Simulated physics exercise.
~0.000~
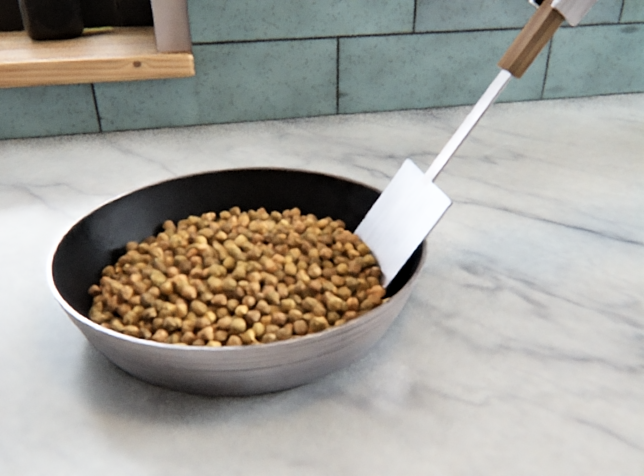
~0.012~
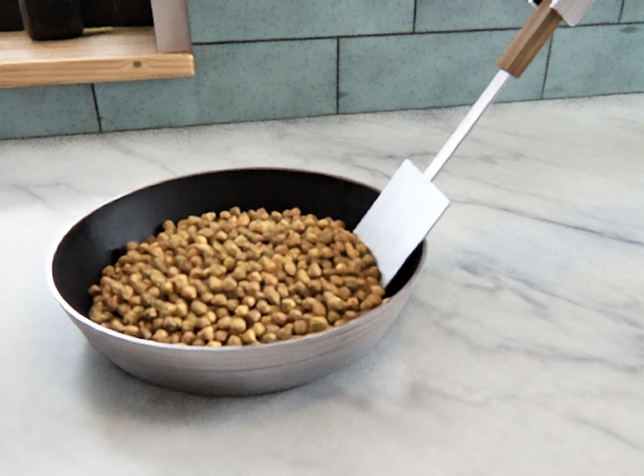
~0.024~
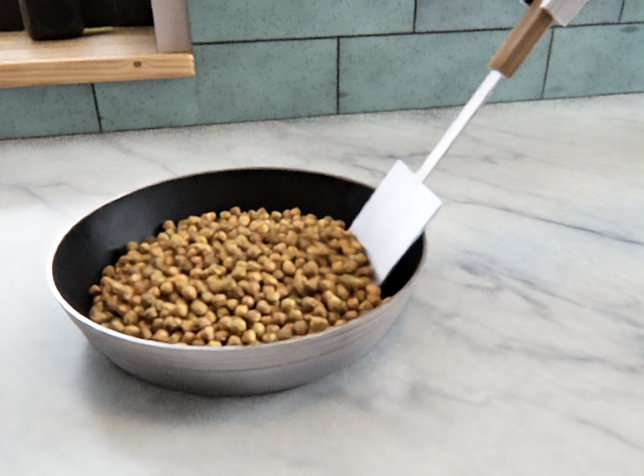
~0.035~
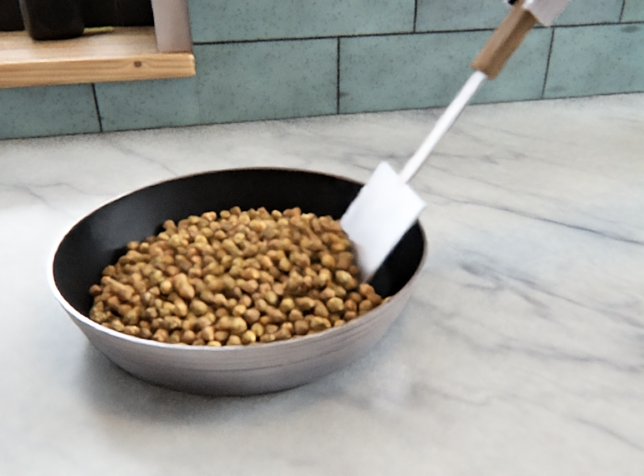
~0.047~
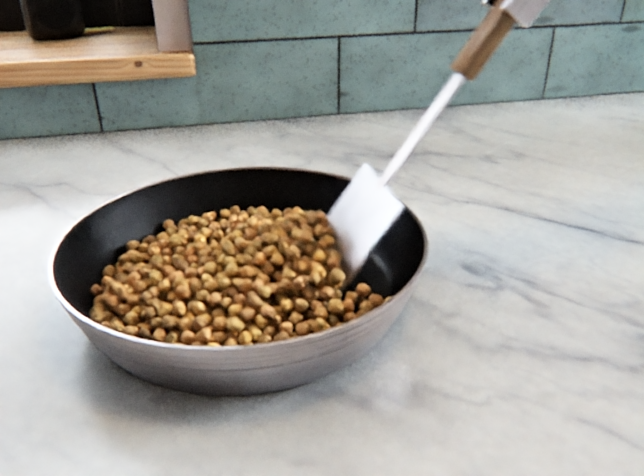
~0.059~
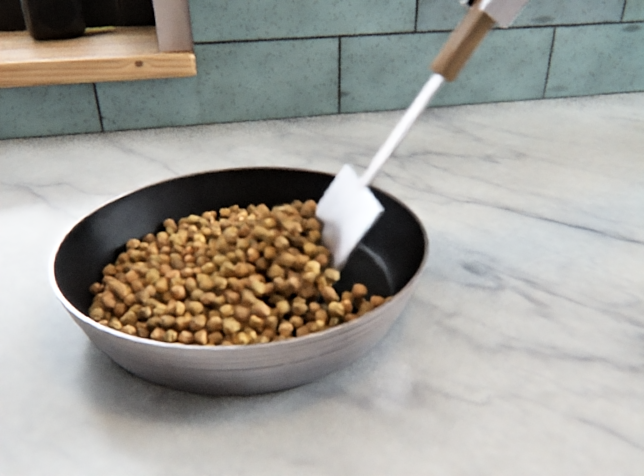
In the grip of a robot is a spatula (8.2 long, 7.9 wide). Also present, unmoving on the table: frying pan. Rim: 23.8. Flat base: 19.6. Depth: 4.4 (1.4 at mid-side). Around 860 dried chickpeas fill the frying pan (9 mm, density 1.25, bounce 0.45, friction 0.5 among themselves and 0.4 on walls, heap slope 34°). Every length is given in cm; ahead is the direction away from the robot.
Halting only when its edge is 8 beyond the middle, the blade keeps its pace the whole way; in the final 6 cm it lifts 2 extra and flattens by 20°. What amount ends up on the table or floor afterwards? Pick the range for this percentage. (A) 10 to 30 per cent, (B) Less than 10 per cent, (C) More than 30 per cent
Option A: 10 to 30 per cent.
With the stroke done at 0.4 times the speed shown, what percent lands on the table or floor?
Estimate: Close to 0 %.
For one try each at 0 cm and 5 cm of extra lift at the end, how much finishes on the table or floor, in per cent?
First try around 10 percent, second try around 20 percent.
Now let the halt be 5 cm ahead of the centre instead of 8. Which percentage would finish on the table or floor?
Result: Approx. 5 %.
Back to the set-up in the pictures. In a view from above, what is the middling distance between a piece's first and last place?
Distance: Around 3 cm.
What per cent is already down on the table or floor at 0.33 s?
Fraction noted: Close to 15 per cent.
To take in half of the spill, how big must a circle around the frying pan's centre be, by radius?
That distance comes to about 28 cm.
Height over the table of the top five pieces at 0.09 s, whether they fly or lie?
Height: Approx. 7 cm.
After 0.09 s, sloping 55°, highest piece 7 above the table; 861 in the frying pan.
After 0.12 s, sloping 49°, highest piece 8 above the table; 861 in the frying pan.
After 0.33 s, sloping 35°, highest piece 5 above the table; 733 in the frying pan, 122 on the table or floor, 6 on the blade or in flight.
After 1.38 s, sloping 35°, highest piece 5 above the table; 733 in the frying pan, 128 on the table or floor.
At rest, 733 in the frying pan, 128 on the table or floor. That is 15 % on the table or floor.
